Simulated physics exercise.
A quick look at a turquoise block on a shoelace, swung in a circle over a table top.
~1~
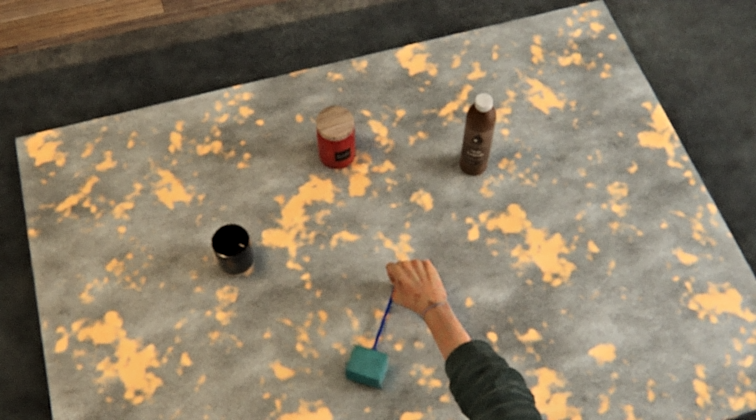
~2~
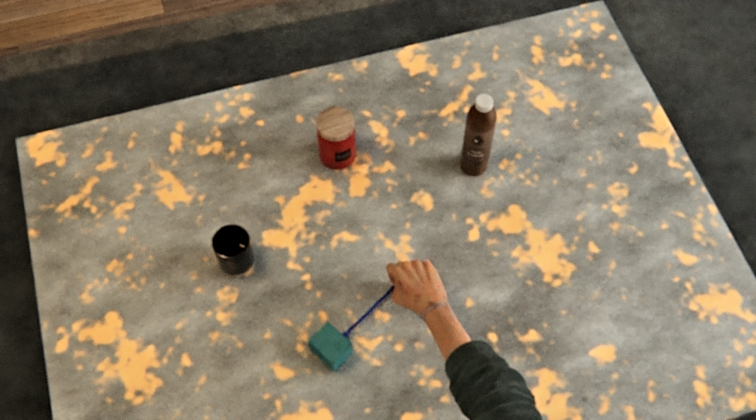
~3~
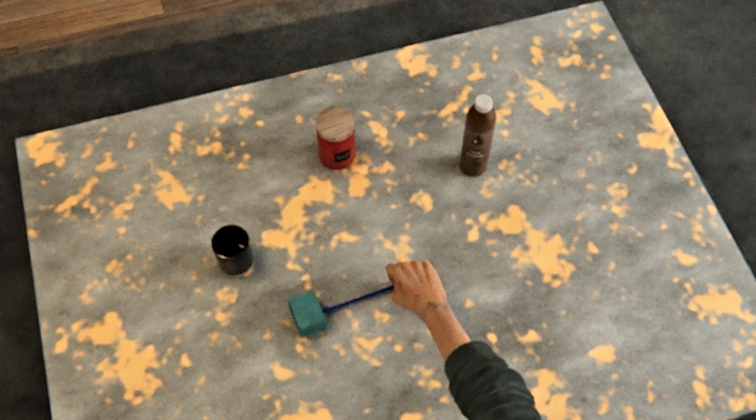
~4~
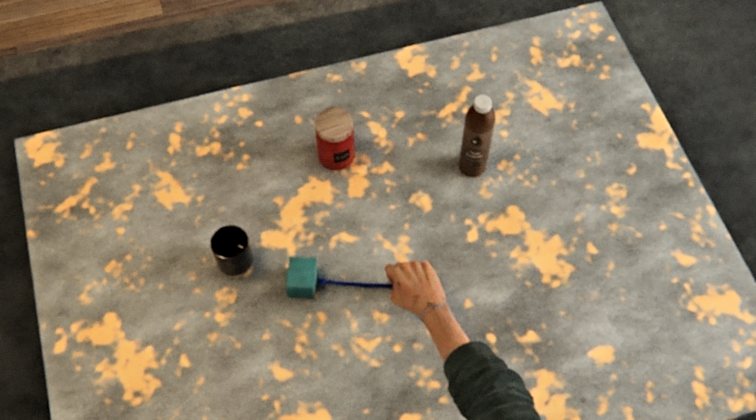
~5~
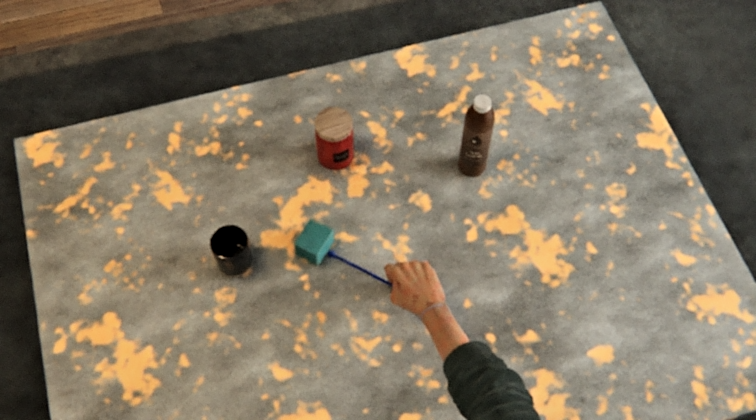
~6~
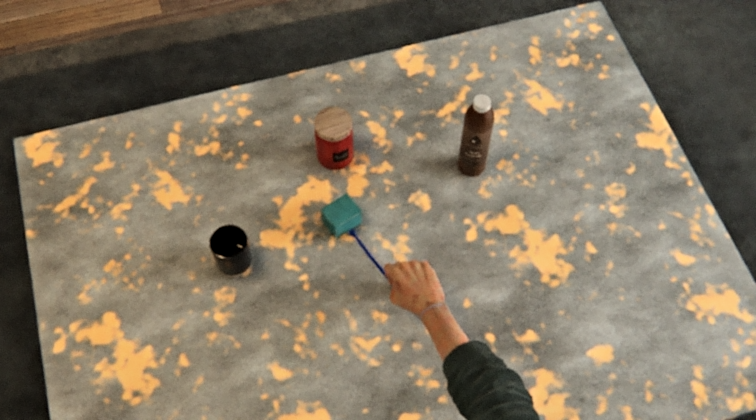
On a gray table top patched with orange-yellow, seen from above at an angle by a still camera, a black mug stands at left, a red jar with a wooden lid at upper centre, and a brown bottle to its right. A hand in a dark green sleeve holds a blue cord tied to a turquoise block near the front. The block swings clockwise around the hand, passing left beside the mug, then up toward the jar.
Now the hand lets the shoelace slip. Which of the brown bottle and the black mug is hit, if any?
The brown bottle takes the knock and the black mug stays untouched.
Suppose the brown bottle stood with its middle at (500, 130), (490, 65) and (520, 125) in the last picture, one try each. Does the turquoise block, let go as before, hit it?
First, it takes a knock; second, it stays untouched; third, it gets hit.
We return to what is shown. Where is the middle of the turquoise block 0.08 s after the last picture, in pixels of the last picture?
Close to (409, 186).
Then, 0.08 s on from there, block near (409, 186).
Then, 0.20 s on from there, block near (483, 155); brown bottle pushed aside.
In the end, block near (552, 124); brown bottle knocked over. The brown bottle is struck and the black mug remains clear.
